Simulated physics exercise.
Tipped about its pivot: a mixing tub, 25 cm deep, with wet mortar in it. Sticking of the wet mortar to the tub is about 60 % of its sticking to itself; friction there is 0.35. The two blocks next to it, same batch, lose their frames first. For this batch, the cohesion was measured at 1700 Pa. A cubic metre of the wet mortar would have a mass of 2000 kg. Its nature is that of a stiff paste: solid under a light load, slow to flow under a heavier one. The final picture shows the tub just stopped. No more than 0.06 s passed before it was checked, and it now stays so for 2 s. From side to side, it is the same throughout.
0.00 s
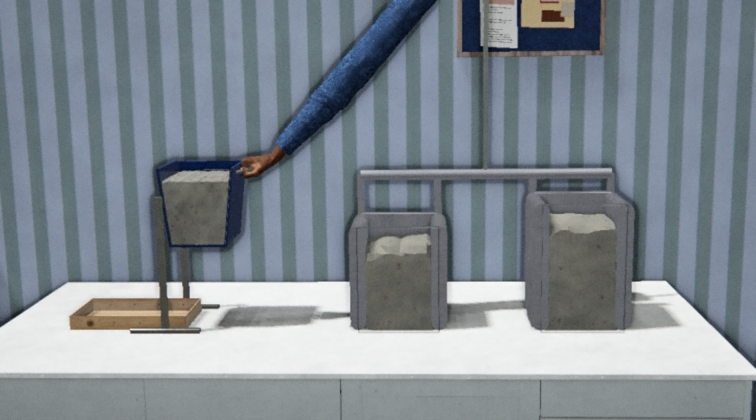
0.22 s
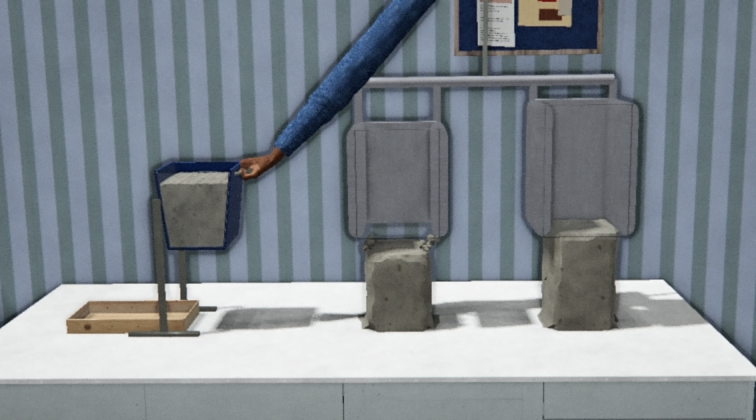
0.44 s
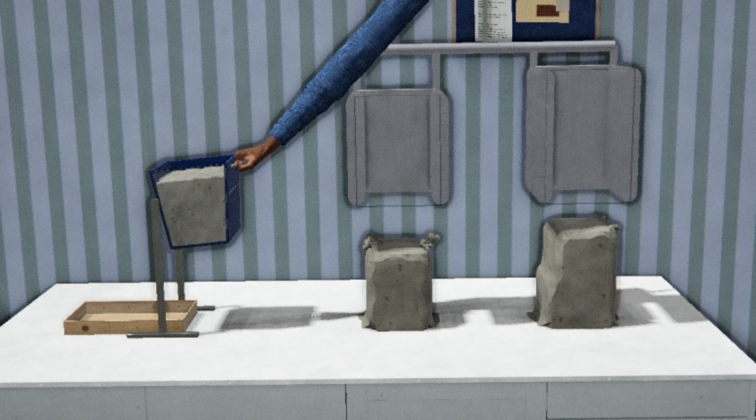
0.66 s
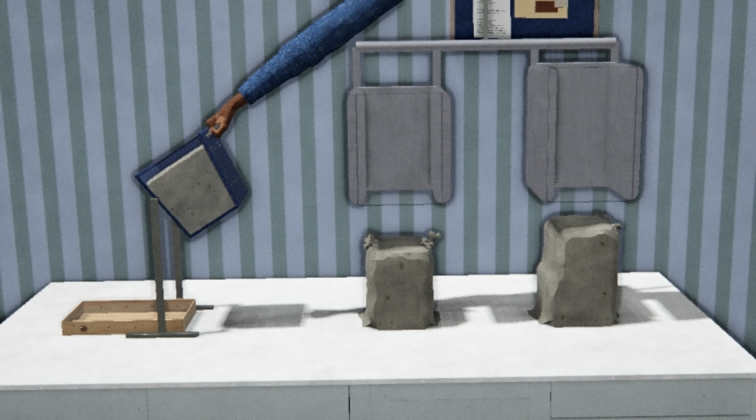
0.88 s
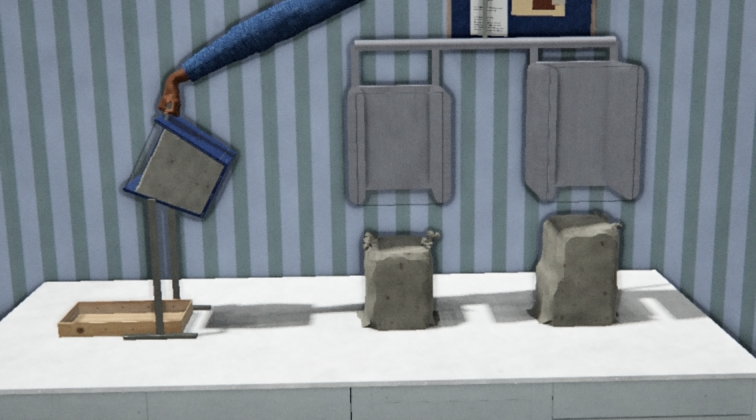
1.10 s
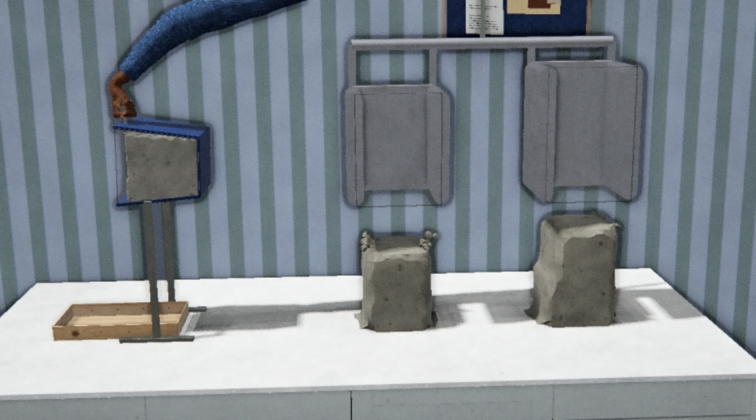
We see two gray molds rise off two rough blocks on a white counter, the right block slumping slightly, before a blue-sleeved arm tilts a blue tub of gray mortar leftward onto its side, the mortar still inside.
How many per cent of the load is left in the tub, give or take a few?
I would say close to 100 percent.
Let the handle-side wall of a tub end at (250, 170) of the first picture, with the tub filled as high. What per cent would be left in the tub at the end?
Near 100 per cent.
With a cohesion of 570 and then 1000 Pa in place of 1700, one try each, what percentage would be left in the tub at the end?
Going in order, it's 55 % and then 100 %.
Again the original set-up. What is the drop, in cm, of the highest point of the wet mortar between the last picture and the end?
Some 0 cm.
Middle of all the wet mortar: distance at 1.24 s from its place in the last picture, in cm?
Some 0 cm.
After 1.24 s, the tub is at 88 degrees and holds 100 %.
After 1.41 s, the tub is at 88 degrees and holds 100 %.
After 1.58 s, the tub is at 88 degrees and holds 100 %.
After 1.75 s, the tub is at 88 degrees and holds 100 %.
After 3.10 s, at the end, the tub is at 88 degrees and holds 100 %.
